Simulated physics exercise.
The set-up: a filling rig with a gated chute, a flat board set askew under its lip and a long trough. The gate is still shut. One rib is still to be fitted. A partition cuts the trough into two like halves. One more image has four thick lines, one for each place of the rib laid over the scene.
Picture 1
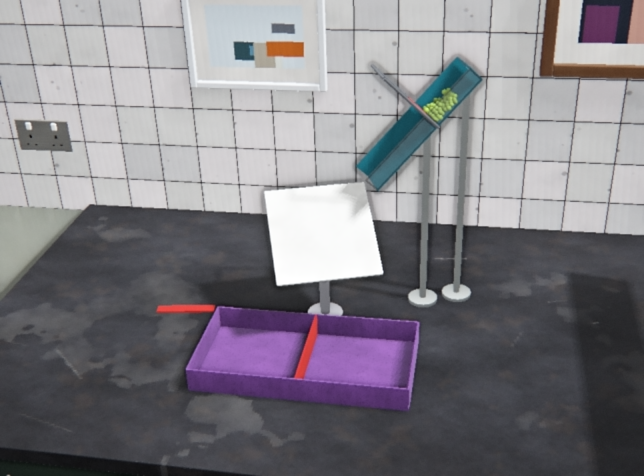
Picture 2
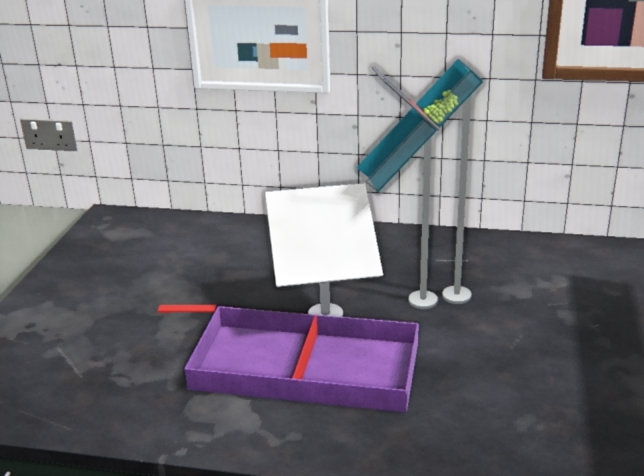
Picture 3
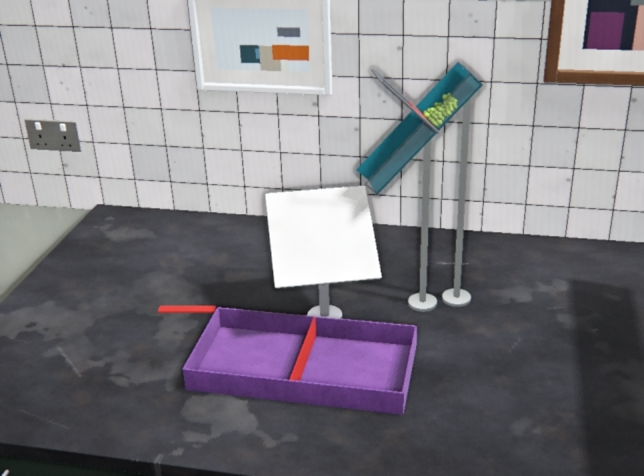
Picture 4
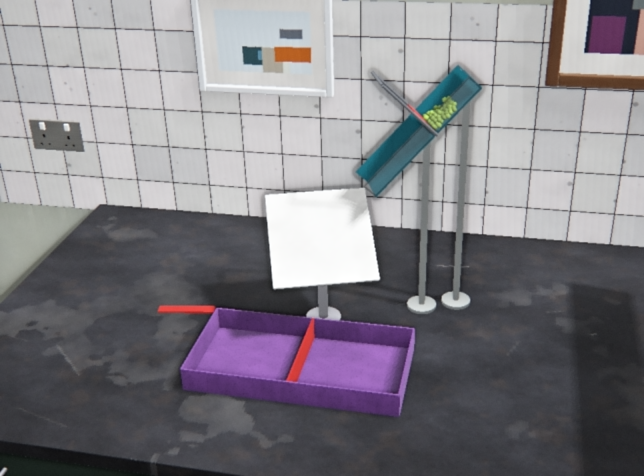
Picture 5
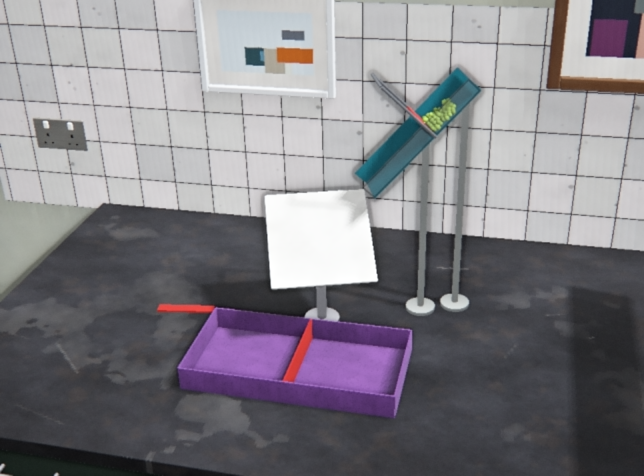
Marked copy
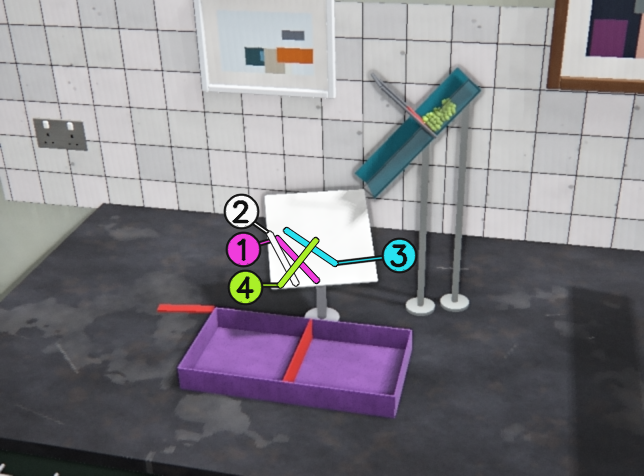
Teal chute holding small green pieces behind a gate above a tilted white board and divided purple tray, view drifting slightly.
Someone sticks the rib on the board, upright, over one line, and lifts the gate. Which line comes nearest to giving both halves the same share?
Use line 4.
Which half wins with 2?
More lands on the right.
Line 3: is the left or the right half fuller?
The right half.
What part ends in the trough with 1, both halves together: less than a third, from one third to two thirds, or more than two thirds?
Line 1 gives more than two thirds.
On the marked copy, line 1 from (277, 238) to (316, 280); line 2 from (269, 234) to (295, 283); line 3 from (286, 230) to (335, 263); line 4 from (315, 240) to (280, 285).
For line 1, of what is caught, just a few in the left half, almost all in the right.
For line 2, of what is caught, about a tenth in the left half, the larger part in the right.
For line 3, of what is caught, not one piece in the left half, every piece in the right.
For line 4, of what is caught, roughly half in the left half, roughly half in the right.
